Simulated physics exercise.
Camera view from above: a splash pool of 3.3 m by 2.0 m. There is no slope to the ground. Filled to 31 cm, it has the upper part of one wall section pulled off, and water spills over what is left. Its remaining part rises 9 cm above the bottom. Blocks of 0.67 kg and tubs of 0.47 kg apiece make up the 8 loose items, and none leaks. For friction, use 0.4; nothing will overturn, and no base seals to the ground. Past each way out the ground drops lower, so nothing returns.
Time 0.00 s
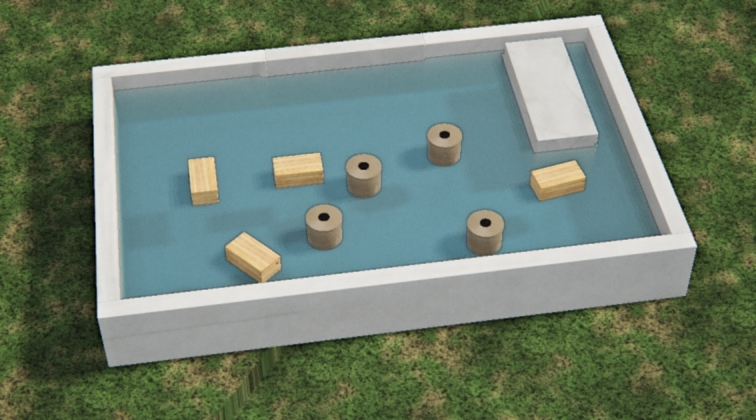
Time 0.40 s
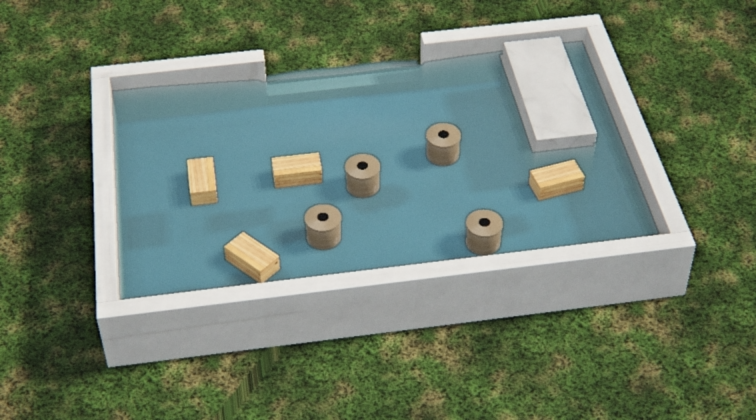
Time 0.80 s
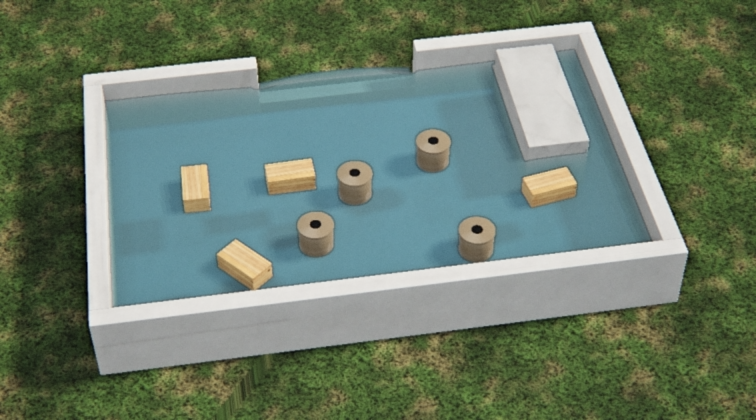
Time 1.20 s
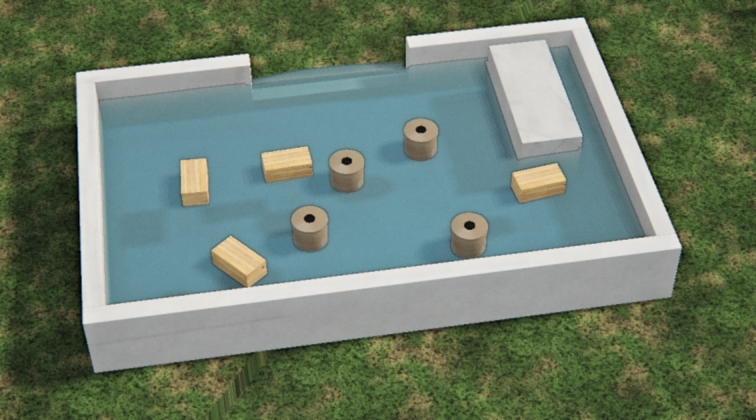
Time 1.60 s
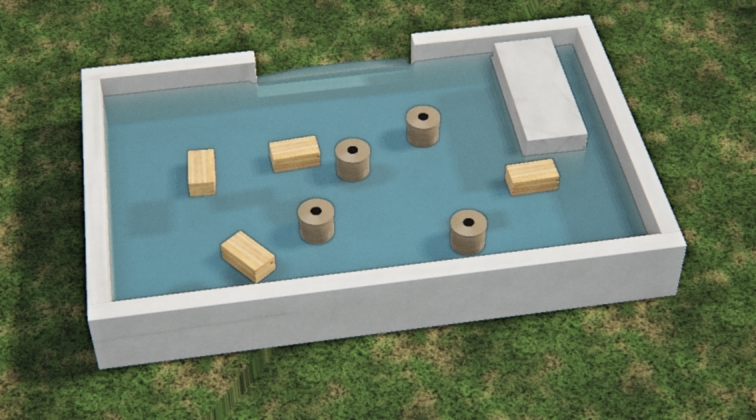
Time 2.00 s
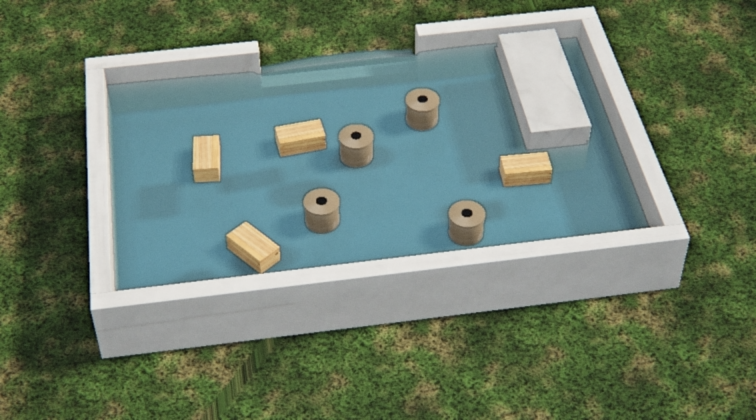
White-walled splash pool losing the upper part of its back wall, water spilling over the gap as floating blocks and tubs drift slightly.
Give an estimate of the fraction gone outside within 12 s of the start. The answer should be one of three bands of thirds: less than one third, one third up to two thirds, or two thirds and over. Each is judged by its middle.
It falls in the band one third up to two thirds.
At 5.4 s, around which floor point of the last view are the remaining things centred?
Somewhere near (350, 179).
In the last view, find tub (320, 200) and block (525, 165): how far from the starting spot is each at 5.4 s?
First: 30 cm. Second: 40 cm.
After 2.8 s 0 of 8 are out; 8 afloat.
After 5.4 s 0 of 8 are out; 8 afloat.
After 8.0 s 3 of 8 are out; 5 afloat.
After 12.0 s 3 of 8 are out; 5 afloat.
